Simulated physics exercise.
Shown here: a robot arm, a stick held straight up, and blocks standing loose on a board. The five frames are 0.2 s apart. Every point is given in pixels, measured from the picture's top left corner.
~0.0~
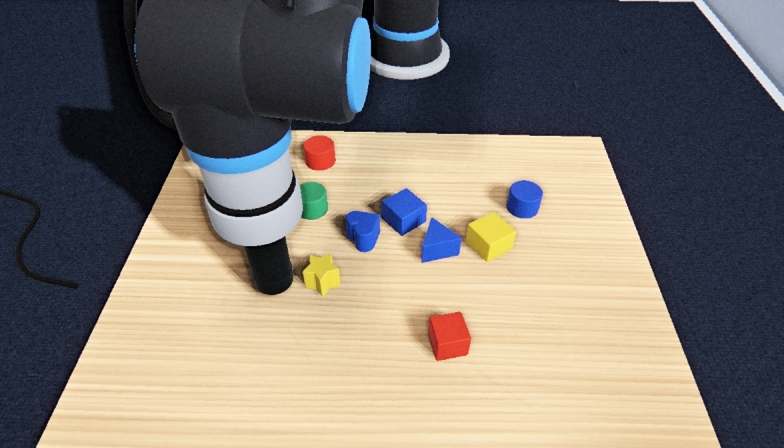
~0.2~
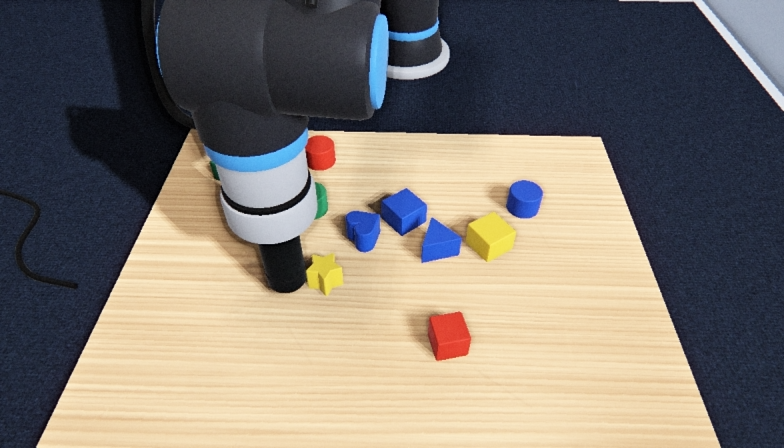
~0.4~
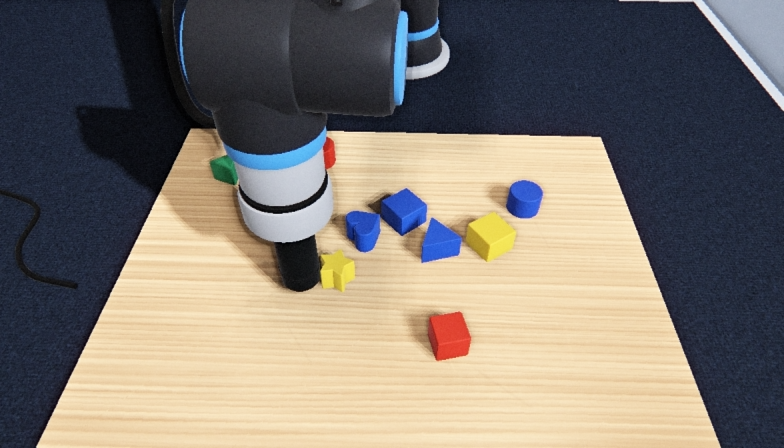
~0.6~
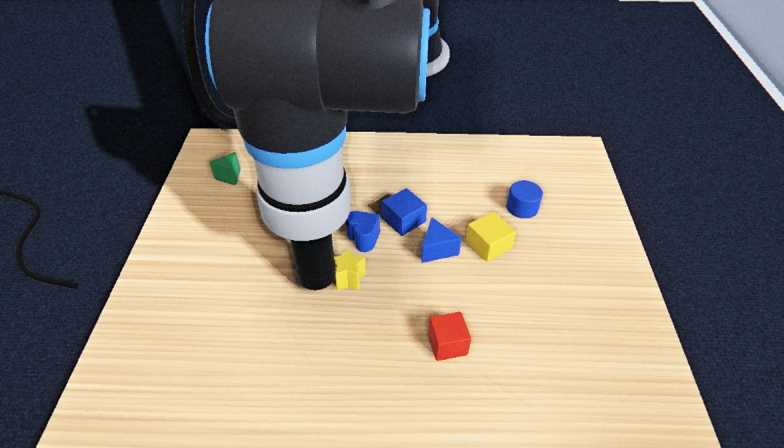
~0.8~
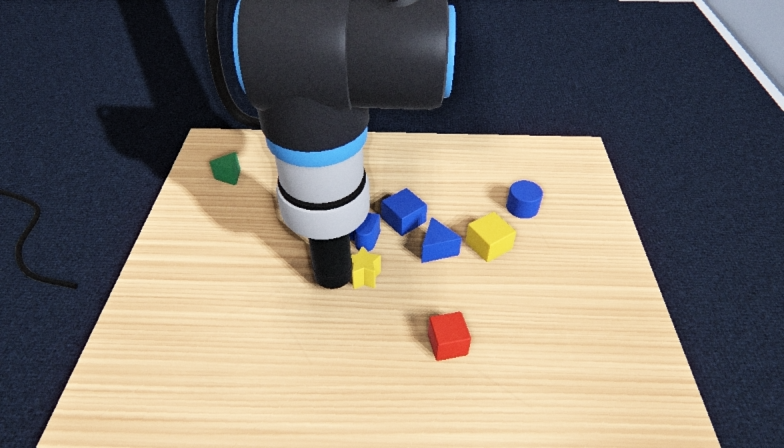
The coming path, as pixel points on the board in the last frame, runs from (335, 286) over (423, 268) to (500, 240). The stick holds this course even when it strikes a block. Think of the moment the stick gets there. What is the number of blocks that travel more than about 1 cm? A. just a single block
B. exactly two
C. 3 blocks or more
C (3 blocks or more)
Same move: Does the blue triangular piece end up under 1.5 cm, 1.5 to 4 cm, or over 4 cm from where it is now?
Net shift: Above 4 cm.
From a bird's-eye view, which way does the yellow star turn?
From above, the turn goes clockwise.
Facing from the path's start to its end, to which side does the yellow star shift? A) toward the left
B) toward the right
That would be B.
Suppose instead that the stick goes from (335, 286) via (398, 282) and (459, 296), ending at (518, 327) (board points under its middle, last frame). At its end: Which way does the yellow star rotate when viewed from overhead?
The sense of turning is anti-clockwise.
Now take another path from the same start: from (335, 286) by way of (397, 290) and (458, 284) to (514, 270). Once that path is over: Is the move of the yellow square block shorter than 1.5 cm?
I'd say yes.
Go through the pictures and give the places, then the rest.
Stick tip at (275, 281); block tops, yellow star at (320, 265); blue triangular piece at (439, 233); yellow square block at (492, 227); blue circle at (527, 190), in the first picture.
Stick at (288, 279); yellow star at (323, 264), in the second picture.
Stick at (302, 278); yellow star at (335, 262), in the third picture.
Stick at (317, 276); yellow star at (347, 261), in the fourth picture.
Stick at (334, 275); yellow star at (363, 260); blue triangular piece at (439, 233); yellow square block at (492, 227); blue circle at (527, 190), in the fifth picture.
What follows on the original path. One third of the way, stick at (396, 264); yellow star at (425, 251); blue triangular piece at (447, 229), turned 25° anticlockwise.
Two thirds of the way, stick at (452, 249); yellow star at (482, 252), turned 45° clockwise; blue triangular piece at (463, 222), turned 85° anticlockwise; yellow square block at (496, 224), turned 15° clockwise.
At the end, stick at (502, 229); yellow star at (502, 251), turned 95° clockwise; blue triangular piece at (473, 208), turned 130° anticlockwise; yellow square block at (527, 208); blue circle at (532, 183).
